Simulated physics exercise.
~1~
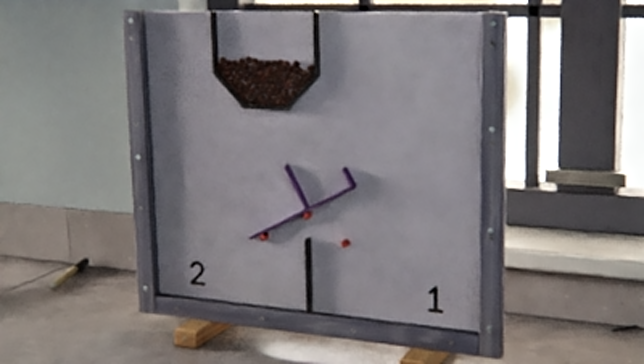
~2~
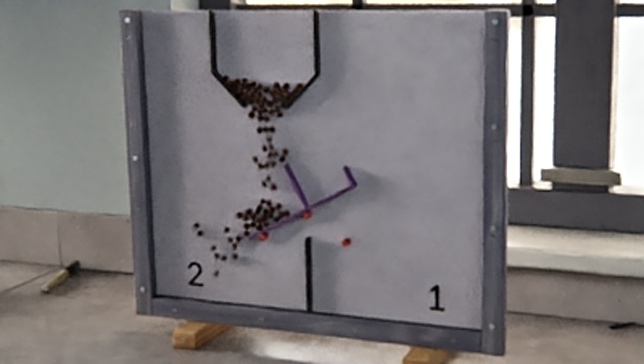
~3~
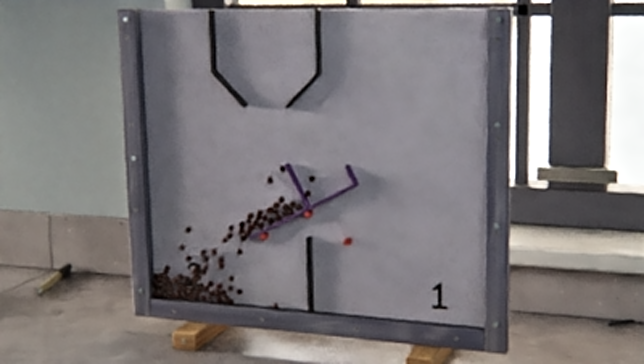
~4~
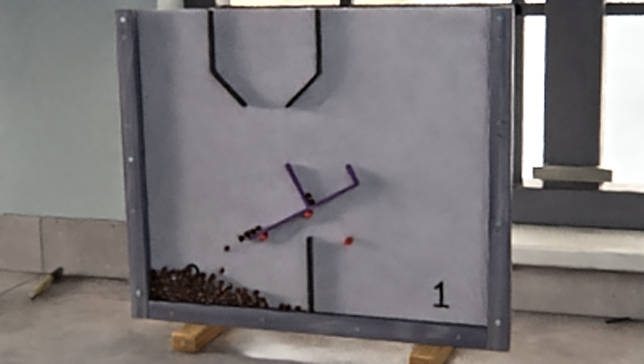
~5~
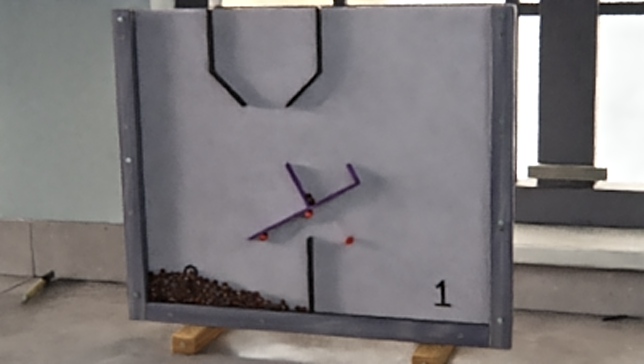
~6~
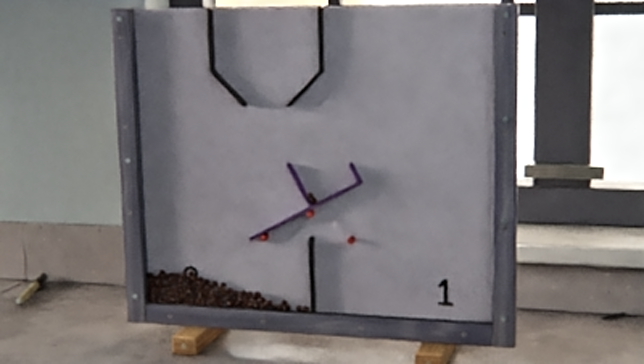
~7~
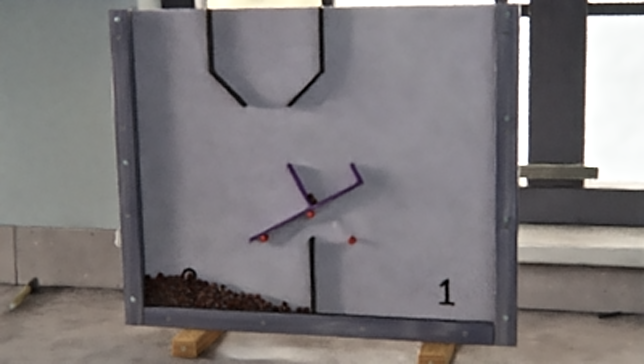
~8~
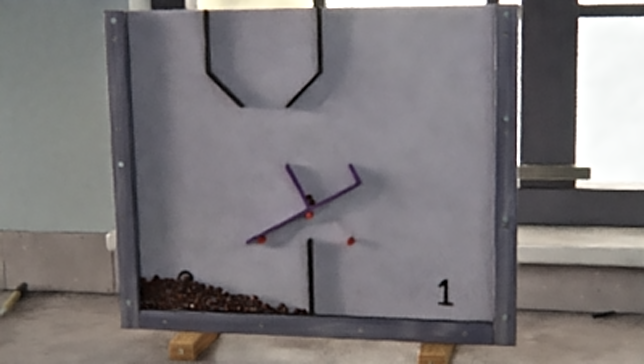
In a room with a window, dark beads pour from a hopper in an upright panel onto a tilted purple tray, slide off its lowered left end, and settle in a sloping heap in the left bin, leaving the right bin empty and the tray still tilted left.
